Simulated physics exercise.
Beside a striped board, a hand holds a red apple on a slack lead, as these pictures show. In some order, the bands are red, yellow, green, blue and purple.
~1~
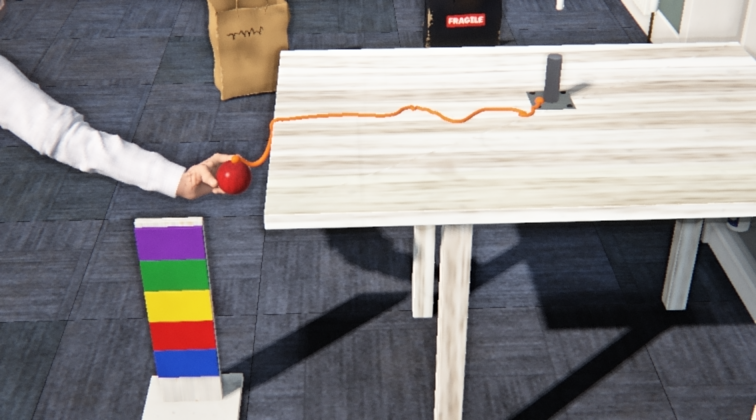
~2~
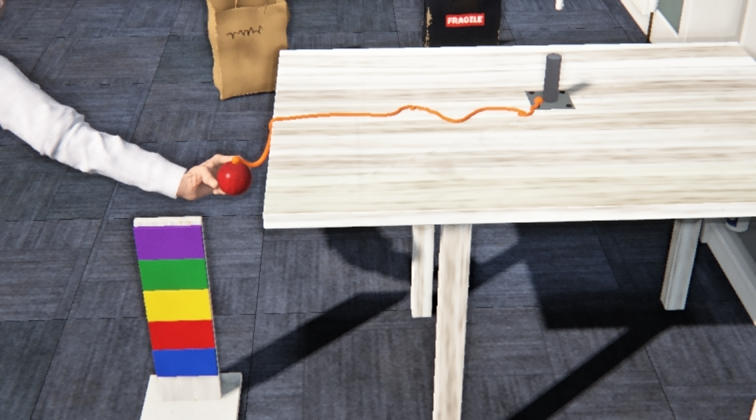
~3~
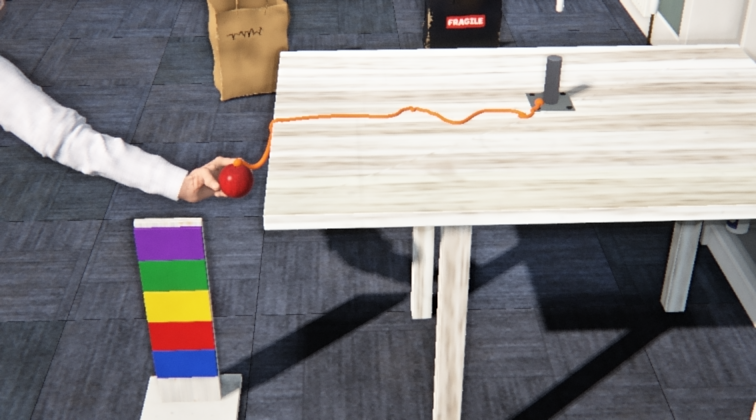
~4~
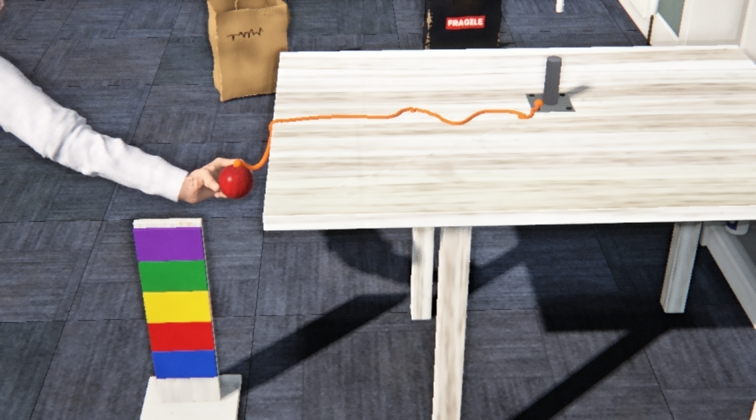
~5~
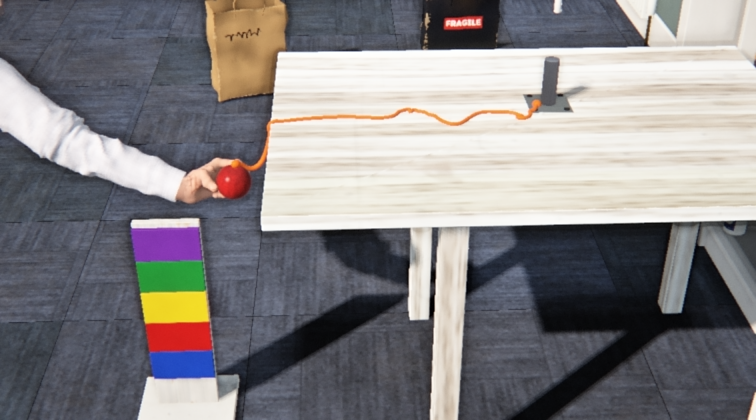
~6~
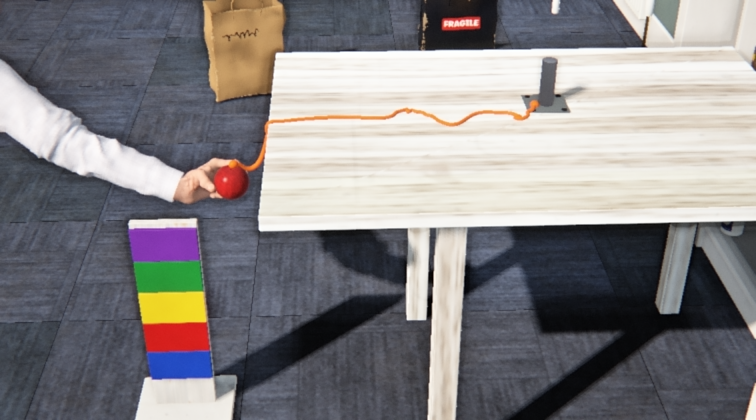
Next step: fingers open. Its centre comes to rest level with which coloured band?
With the green one.
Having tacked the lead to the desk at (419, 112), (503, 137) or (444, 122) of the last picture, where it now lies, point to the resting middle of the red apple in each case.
The places are (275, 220), (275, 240) and (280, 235).
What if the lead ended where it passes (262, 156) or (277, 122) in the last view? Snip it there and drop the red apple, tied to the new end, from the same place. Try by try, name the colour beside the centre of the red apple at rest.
In order of the tries: Purple; then above them all.
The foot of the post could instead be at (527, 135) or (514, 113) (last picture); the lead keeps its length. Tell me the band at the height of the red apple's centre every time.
First try: Yellow; second try: Yellow.
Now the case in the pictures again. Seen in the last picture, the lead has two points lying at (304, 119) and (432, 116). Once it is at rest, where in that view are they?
At (268, 166) for the first, at (376, 117) for the second.
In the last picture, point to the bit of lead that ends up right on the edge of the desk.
Near (341, 117).
Soon after, apple near (303, 259); level with green.
After that, apple near (264, 274); level with green.
In the end, apple near (271, 273); level with green. Its middle rests at the green band.
